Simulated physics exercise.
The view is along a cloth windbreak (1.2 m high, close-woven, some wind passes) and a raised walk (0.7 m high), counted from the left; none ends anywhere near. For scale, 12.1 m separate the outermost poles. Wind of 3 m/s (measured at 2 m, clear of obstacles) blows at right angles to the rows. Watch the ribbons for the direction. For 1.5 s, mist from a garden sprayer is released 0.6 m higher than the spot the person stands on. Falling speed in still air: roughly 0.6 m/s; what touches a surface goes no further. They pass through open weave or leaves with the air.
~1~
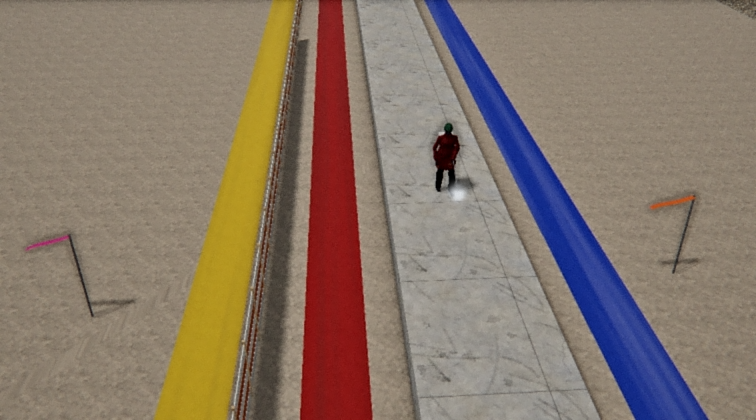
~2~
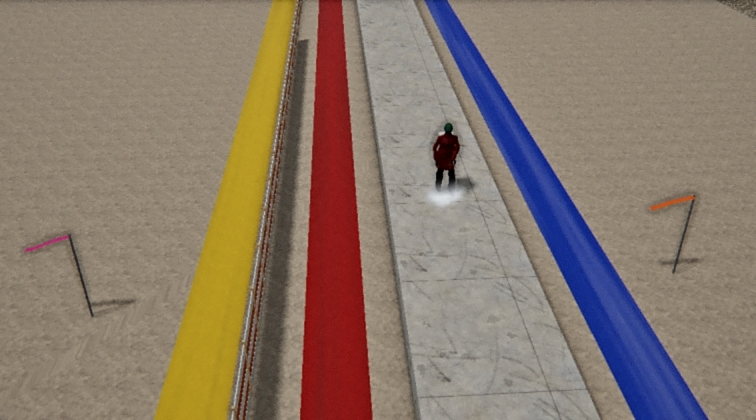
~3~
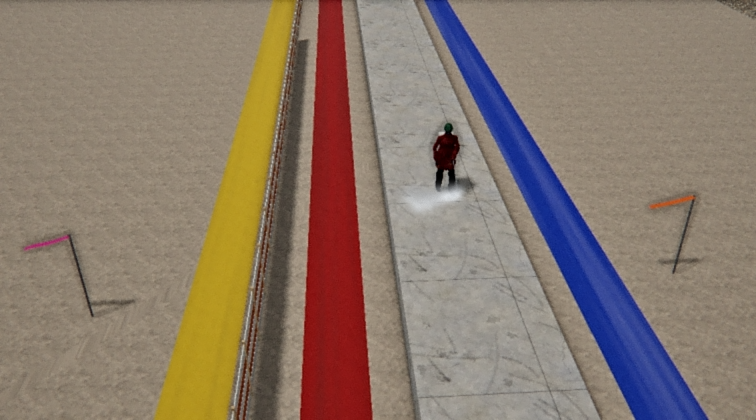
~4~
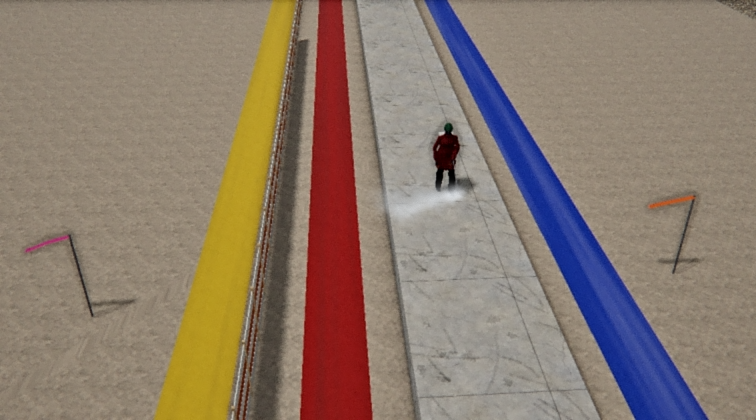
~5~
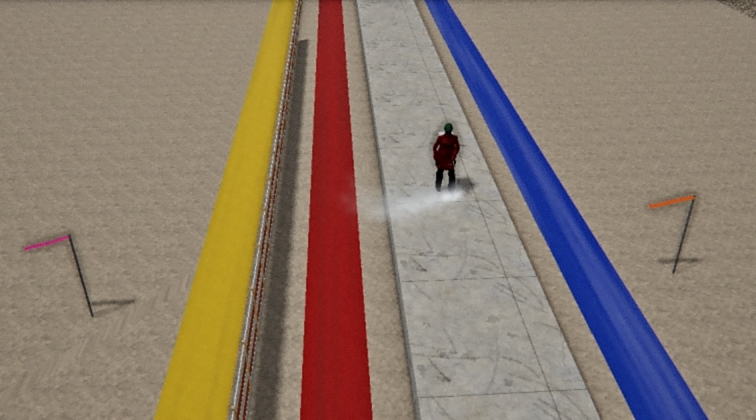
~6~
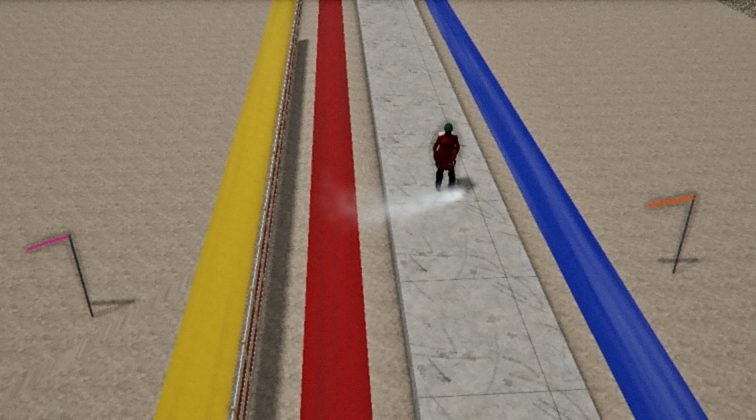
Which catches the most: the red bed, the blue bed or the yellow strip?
The biggest share falls on the red one.
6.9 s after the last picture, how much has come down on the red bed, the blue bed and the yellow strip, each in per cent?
About 20 % red, 0 % blue, 4 % yellow.
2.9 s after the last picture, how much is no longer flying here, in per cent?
About 85 %.
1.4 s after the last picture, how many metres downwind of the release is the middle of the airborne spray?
About 2.5 m.
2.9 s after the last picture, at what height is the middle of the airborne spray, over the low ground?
Roughly 0.4 m up.
Then, 1.4 s after the last picture, 0 % lies on the blue bed, 2 % on the red bed and 0 % on the yellow strip; 46 % has touched down or left; the middle of what still flies is 0.6 m above the low ground, near (340, 222).
Then, 2.9 s after the last picture, 0 % lies on the blue bed, 16 % on the red bed and 1 % on the yellow strip; 83 % has touched down or left; the middle of what still flies is 0.3 m above the low ground, near (266, 237).
Then, 6.9 s after the last picture, 0 % lies on the blue bed, 21 % on the red bed and 4 % on the yellow strip; 99 % has touched down or left.
Then, 18.9 s after the last picture, 0 % lies on the blue bed, 21 % on the red bed and 4 % on the yellow strip; 100 % has touched down or left.
Then, 43.9 s after the last picture, 0 % lies on the blue bed, 21 % on the red bed and 4 % on the yellow strip; 100 % has touched down or left.
